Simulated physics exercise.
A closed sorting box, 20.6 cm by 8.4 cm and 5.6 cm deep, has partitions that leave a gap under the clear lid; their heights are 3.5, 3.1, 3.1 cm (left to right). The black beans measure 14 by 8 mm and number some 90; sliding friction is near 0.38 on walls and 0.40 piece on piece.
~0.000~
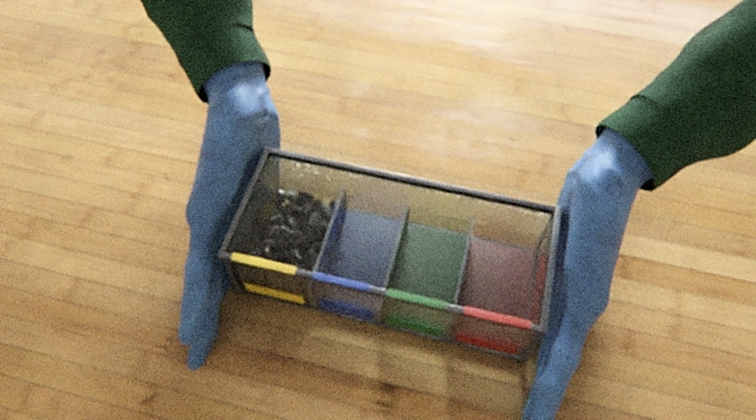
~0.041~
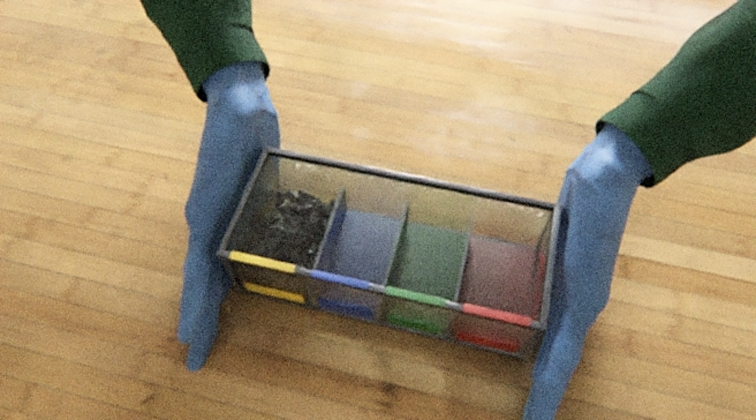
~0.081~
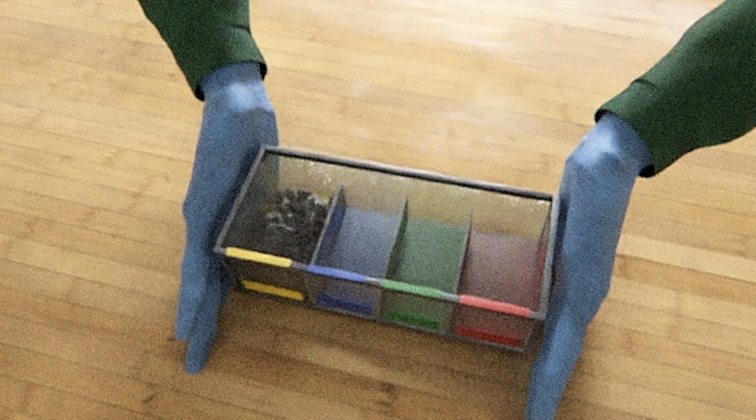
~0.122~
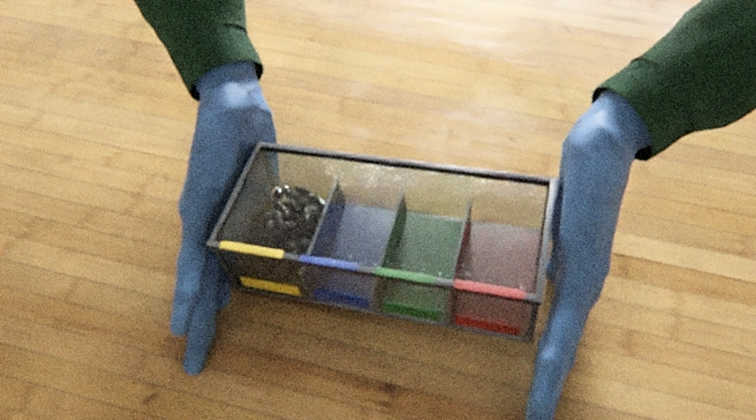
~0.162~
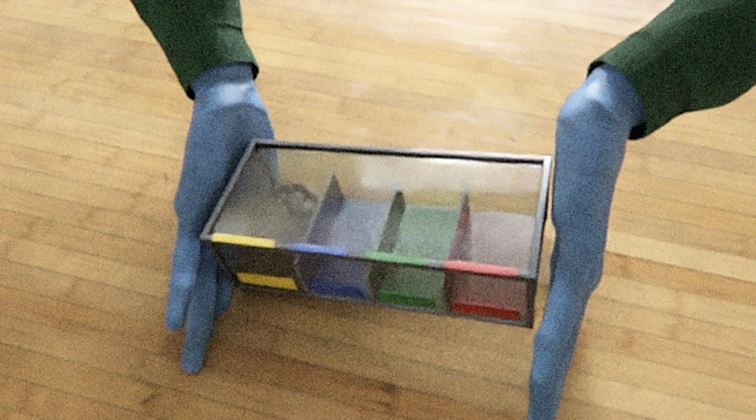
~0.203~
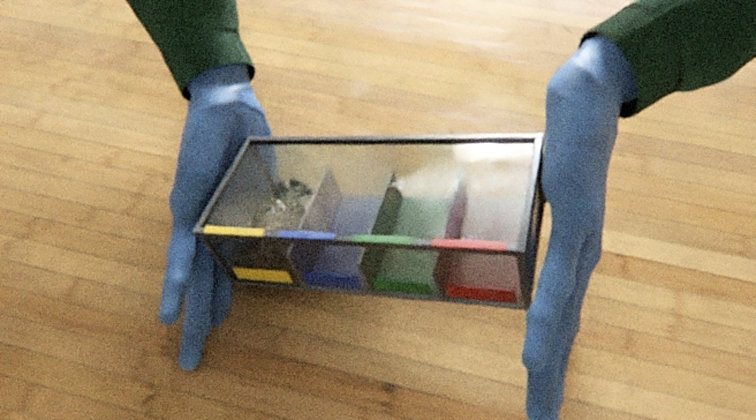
A clear-lidded sorting box tilts slightly between two blue-gloved hands, dark beans in its yellow section.
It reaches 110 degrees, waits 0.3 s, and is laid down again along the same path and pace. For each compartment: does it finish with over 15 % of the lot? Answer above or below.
Red compartment: Below; blue compartment: Below; green compartment: Below; yellow compartment: Above.
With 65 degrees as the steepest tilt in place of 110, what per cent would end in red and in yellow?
In that case red 0; yellow 100.
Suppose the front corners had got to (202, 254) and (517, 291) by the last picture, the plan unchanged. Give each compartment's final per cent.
Red 0, blue 0, green 0, yellow 100.
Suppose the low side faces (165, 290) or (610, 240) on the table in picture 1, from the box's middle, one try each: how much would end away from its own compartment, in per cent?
About 0 and 85 per cent.
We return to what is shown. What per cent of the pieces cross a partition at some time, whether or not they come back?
Some 0 per cent.
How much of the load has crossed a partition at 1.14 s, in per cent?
Some 0 per cent.
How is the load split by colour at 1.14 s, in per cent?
Red 0; blue 0; green 0; yellow 100.
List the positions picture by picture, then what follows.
The first picture shows box tilt 0 degrees, front corners at (226, 254) and (540, 327); yellow 100 %.
The second picture shows box tilt 1 degrees, front corners at (225, 253) and (539, 324).
The third picture shows box tilt 3 degrees, front corners at (221, 249) and (539, 315), lowest corner left back.
The fourth picture shows box tilt 8 degrees, front corners at (215, 243) and (535, 297), lowest corner left back.
The fifth picture shows box tilt 13 degrees, front corners at (208, 237) and (529, 274), lowest corner left back.
The sixth picture shows box tilt 18 degrees, front corners at (201, 230) and (518, 248), lowest corner left back; yellow 100 %. Its pace works out near 125 degrees a second.
After 1.14 s, tilt 110 degrees; yellow 100 %.
After 1.76 s, tilt 58 degrees; yellow 100 %.
Then, at 2.43 s, tilt 0 degrees; yellow 100 %.
By 2.8 s all is still; red 0 %, blue 0 %, green 0 %, yellow 100 %.
